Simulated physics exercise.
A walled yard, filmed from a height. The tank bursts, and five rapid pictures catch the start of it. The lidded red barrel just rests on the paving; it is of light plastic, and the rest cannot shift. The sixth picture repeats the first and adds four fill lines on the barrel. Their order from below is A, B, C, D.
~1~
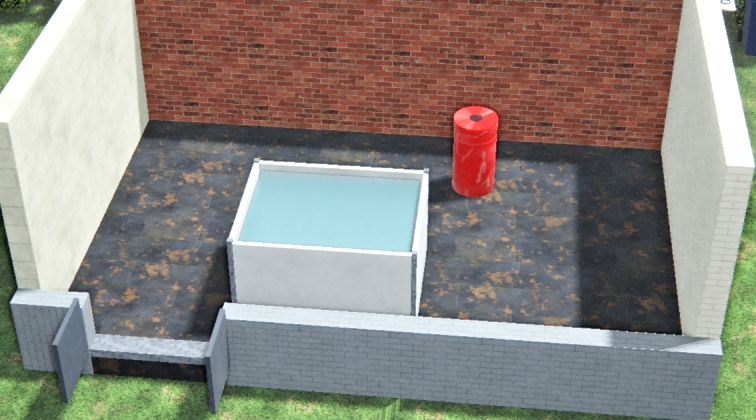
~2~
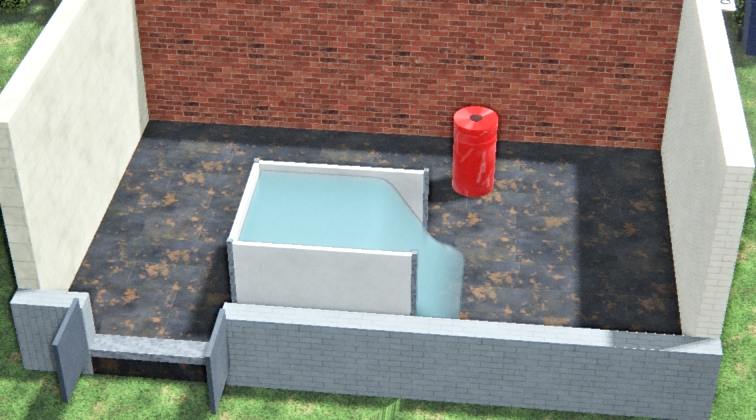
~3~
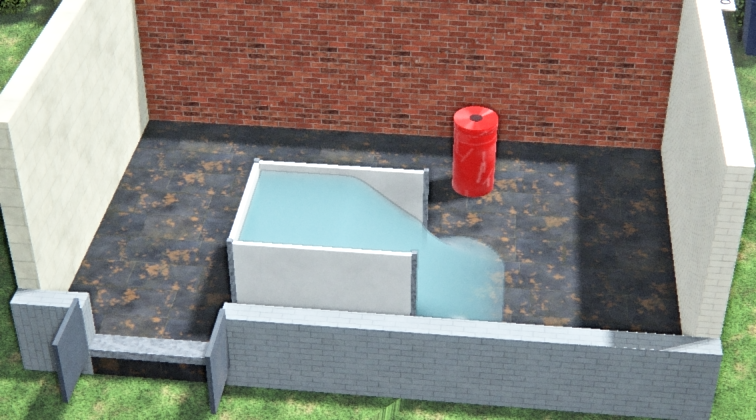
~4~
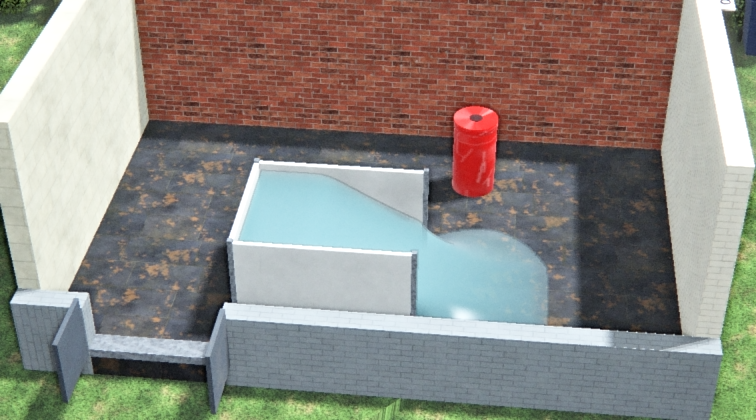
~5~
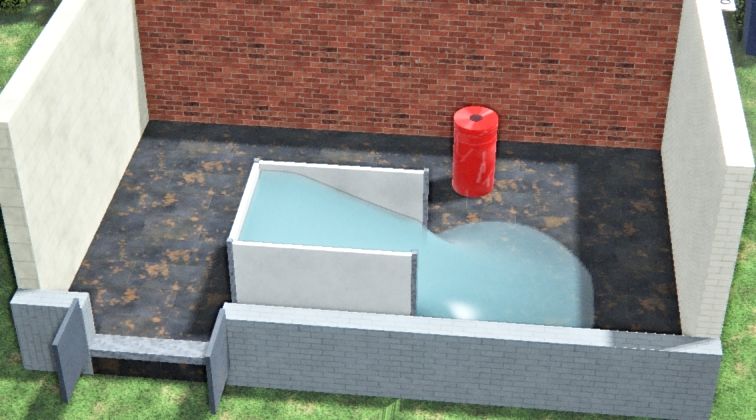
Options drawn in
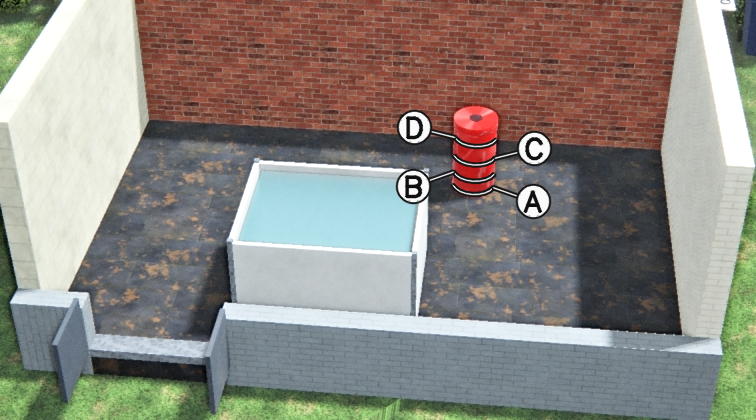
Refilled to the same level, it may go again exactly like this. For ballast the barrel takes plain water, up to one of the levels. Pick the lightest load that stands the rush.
The limit is C.
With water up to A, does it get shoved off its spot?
Yes, it does.
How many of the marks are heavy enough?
Two of the four.
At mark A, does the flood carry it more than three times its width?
Yes, clearly.
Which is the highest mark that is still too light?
That would be B.
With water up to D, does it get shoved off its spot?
No.
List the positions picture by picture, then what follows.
In the first picture, lid of the red barrel at (476, 118); tank full, its middle at (332, 212); open gate at (157, 302).
In the second picture, 3 % of the ground under water, its edge towards the barrel at (452, 249).
In the third picture, 6 % of the ground under water, its edge towards the barrel at (458, 240).
In the fourth picture, 11 % of the ground under water, its edge towards the barrel at (476, 234).
In the fifth picture, lid of the red barrel at (476, 118); 15 % of the ground under water, its edge towards the barrel at (494, 225).
In white, A at (472, 194); B at (473, 181); C at (473, 164); D at (474, 146); from the bottom up A, B, C, D.
Choosing A, it is pushed about 6 times its own width away.
Choosing B, it is pushed about its own width away.
Choosing C, it does not move.
Choosing D, it does not move.
